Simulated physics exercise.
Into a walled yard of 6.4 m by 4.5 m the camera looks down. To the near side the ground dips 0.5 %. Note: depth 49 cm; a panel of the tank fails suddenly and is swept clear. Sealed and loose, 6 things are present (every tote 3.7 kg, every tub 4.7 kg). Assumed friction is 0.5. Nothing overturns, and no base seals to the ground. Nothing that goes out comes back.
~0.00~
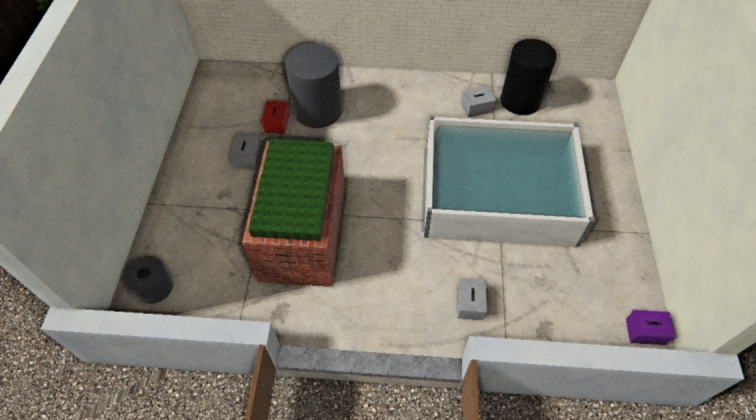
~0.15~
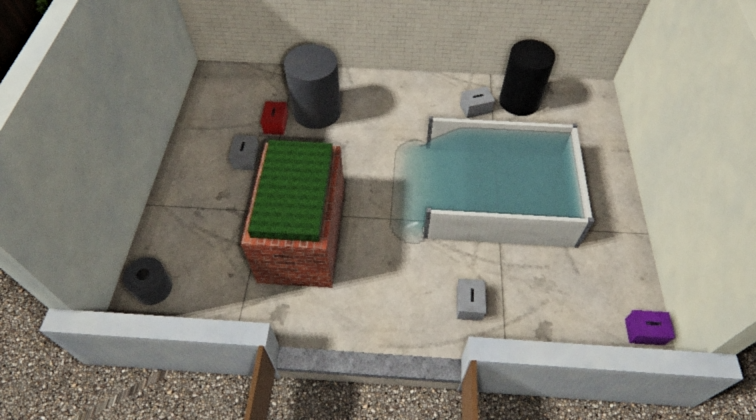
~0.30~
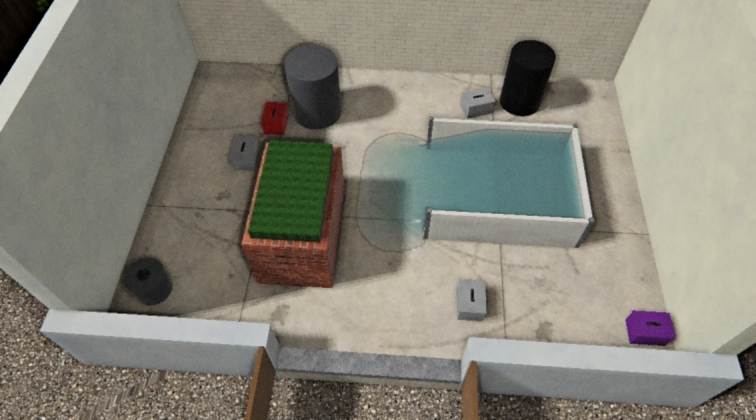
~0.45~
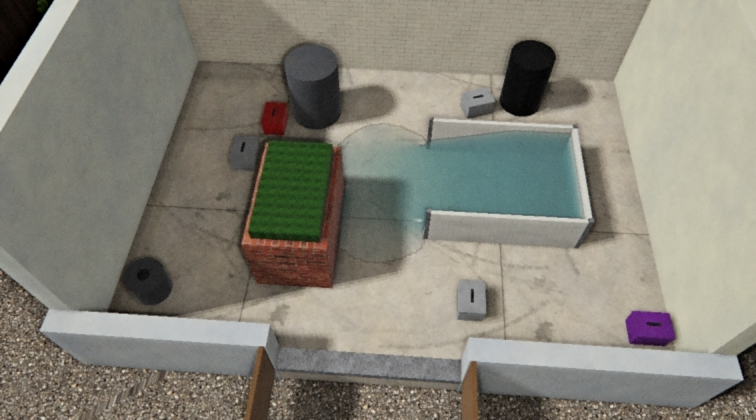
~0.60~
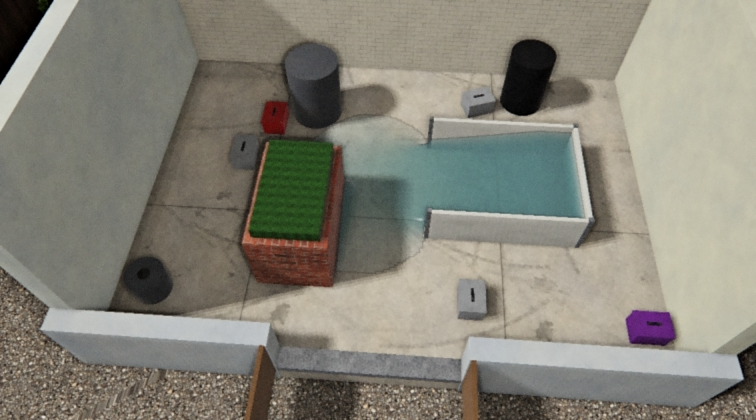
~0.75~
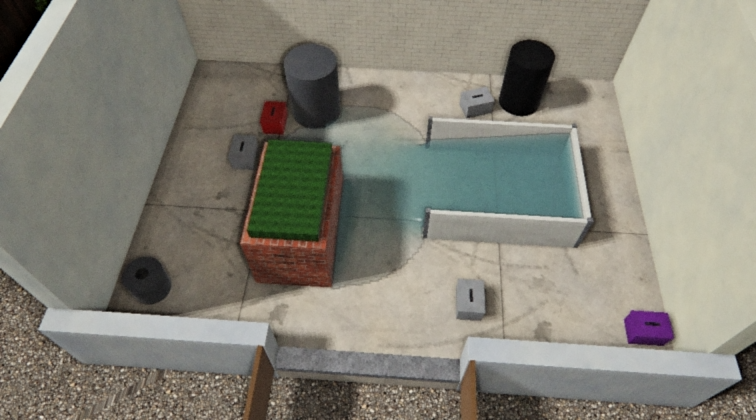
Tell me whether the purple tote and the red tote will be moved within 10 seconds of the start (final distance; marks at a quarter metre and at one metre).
The purple tote lingers near its start; the red tote strays a long way.
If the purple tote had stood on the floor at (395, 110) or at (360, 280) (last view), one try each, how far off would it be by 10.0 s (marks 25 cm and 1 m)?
Results, in order: Borne far off, then borne far off.
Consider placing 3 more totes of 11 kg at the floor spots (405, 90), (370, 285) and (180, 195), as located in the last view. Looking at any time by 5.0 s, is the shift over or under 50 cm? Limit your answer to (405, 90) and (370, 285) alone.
Respectively: Inside the limit and outside the limit.
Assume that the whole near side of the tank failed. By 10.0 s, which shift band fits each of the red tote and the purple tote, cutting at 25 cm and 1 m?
The red tote would remain almost still and the purple tote would be washed far off.
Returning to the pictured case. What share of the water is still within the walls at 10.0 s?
Somewhere near 68 percent, give or take.
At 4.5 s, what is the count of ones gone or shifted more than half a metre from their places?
That would be 2.
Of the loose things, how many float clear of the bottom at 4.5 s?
The count is 3.
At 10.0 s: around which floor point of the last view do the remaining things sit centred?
That lands at roughly (442, 230).
After 2.0 s the purple tote is near (652, 324), 0.0 m from its start, aground; the red tote is near (216, 73), 1.2 m from its start, aground; 0 of 6 are out; 1 afloat.
After 4.5 s the purple tote is near (652, 324), 0.0 m from its start, aground; the red tote is near (273, 111), 0.0 m from its start, afloat; 0 of 6 are out; 3 afloat.
After 7.0 s the purple tote is near (652, 324), 0.0 m from its start, aground; the red tote is near (190, 242), 2.2 m from its start, afloat; 0 of 6 are out; 4 afloat.
After 10.0 s the purple tote is near (652, 324), 0.0 m from its start, aground; the red tote is near (284, 319), 3.1 m from its start, afloat; 1 of 6 are out; 3 afloat.
